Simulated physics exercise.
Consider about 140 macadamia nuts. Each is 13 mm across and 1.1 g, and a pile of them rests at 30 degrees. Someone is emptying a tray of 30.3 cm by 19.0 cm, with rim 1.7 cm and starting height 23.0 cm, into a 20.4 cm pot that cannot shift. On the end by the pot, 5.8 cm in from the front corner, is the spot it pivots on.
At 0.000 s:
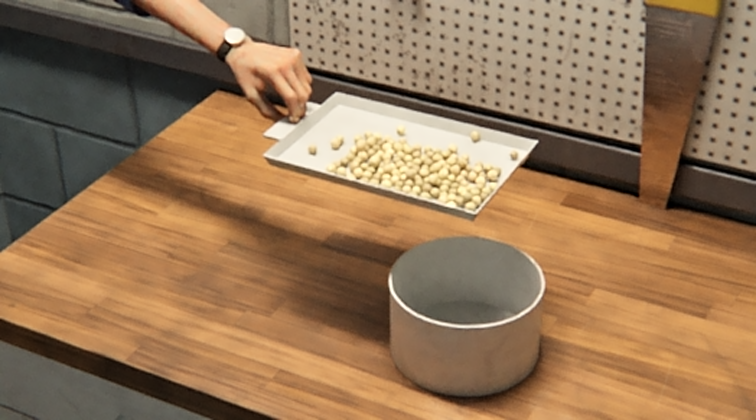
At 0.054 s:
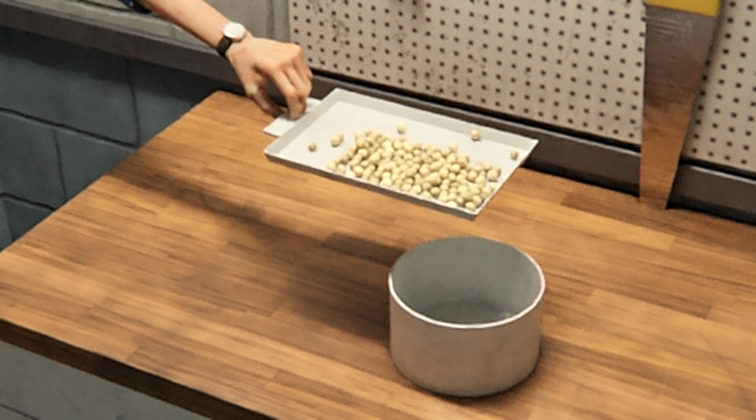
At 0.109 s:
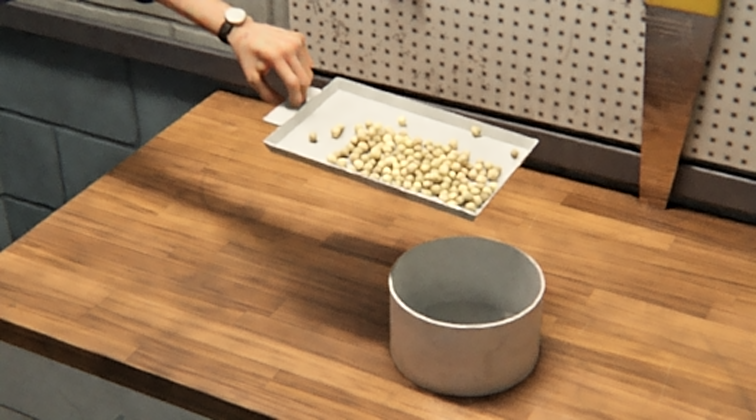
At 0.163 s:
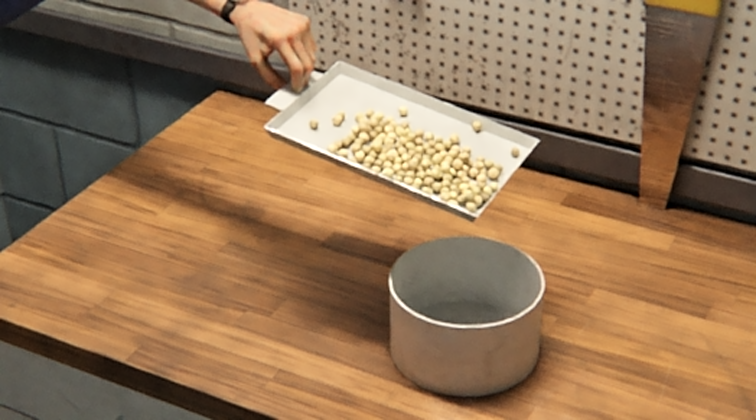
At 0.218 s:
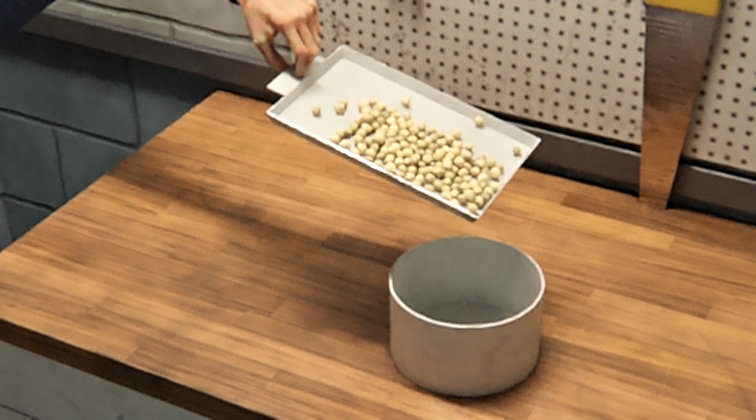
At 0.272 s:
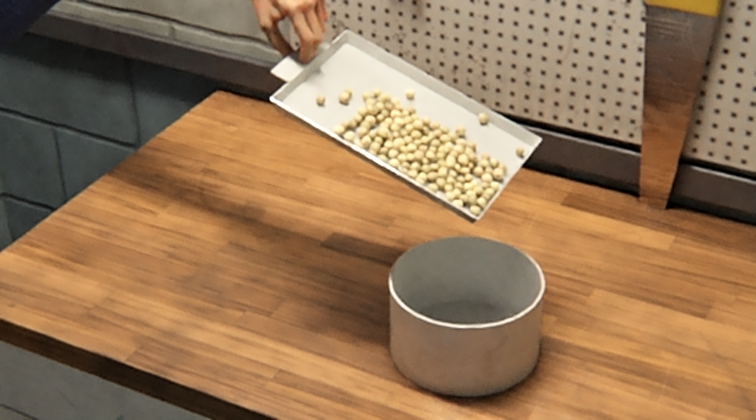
A tray of small, round, pale nuts tilted steadily down toward its right end as a hand raised its left end by the handle, above a gray pot sitting on a wooden table.
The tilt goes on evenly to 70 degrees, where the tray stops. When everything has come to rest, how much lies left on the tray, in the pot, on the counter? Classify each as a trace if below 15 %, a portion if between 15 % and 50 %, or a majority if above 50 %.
Tray: A trace. Pot: A majority. Counter: A portion.
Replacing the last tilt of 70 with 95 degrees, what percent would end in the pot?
Share in the pot: Around 60 %.
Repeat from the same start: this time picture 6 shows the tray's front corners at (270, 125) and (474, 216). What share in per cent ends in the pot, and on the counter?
Pot 85; counter 5.
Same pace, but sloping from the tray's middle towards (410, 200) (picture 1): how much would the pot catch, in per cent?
My best guess is some 85 per cent.
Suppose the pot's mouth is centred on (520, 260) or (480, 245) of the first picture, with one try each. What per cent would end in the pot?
70 % and 25 %.
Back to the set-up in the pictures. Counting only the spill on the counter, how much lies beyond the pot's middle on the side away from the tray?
It comes to near 100 percent.
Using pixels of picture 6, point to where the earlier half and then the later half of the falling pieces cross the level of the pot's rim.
At about (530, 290), then at (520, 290).
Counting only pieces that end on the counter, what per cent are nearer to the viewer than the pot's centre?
About 30 percent of the spill.
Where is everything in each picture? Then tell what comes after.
The first frame shows tray tilt 0 degrees, front corners at (269, 154) and (473, 210); middle of the pieces at (416, 170); pot at (466, 279).
The second frame shows tray tilt 1 degrees, front corners at (269, 151) and (474, 210); middle of the pieces at (416, 169).
The third frame shows tray tilt 4 degrees, front corners at (270, 141) and (474, 211), lowest corner right front; middle of the pieces at (417, 165).
The fourth frame shows tray tilt 9 degrees, front corners at (271, 126) and (475, 212), lowest corner right front; middle of the pieces at (418, 159).
The fifth frame shows tray tilt 14 degrees, front corners at (273, 112) and (476, 213), lowest corner right front; middle of the pieces at (420, 154).
The sixth frame shows tray tilt 19 degrees, front corners at (277, 99) and (476, 214), lowest corner right front; middle of the pieces at (424, 150); pot at (466, 279). The tray's pace is about 90 degrees a second.
Then, at 0.55 s, tilt 44 degrees; the tray holds 100 %, the pot 0 %.
After 0.74 s, tilt 61 degrees; the tray holds 85 %, the pot 0 %.
After 1.05 s, tilt 70 degrees; the tray holds 30 %, the pot 30 %.
At rest (2.5 s), tray 10 %, pot 60 %, counter 35 %.
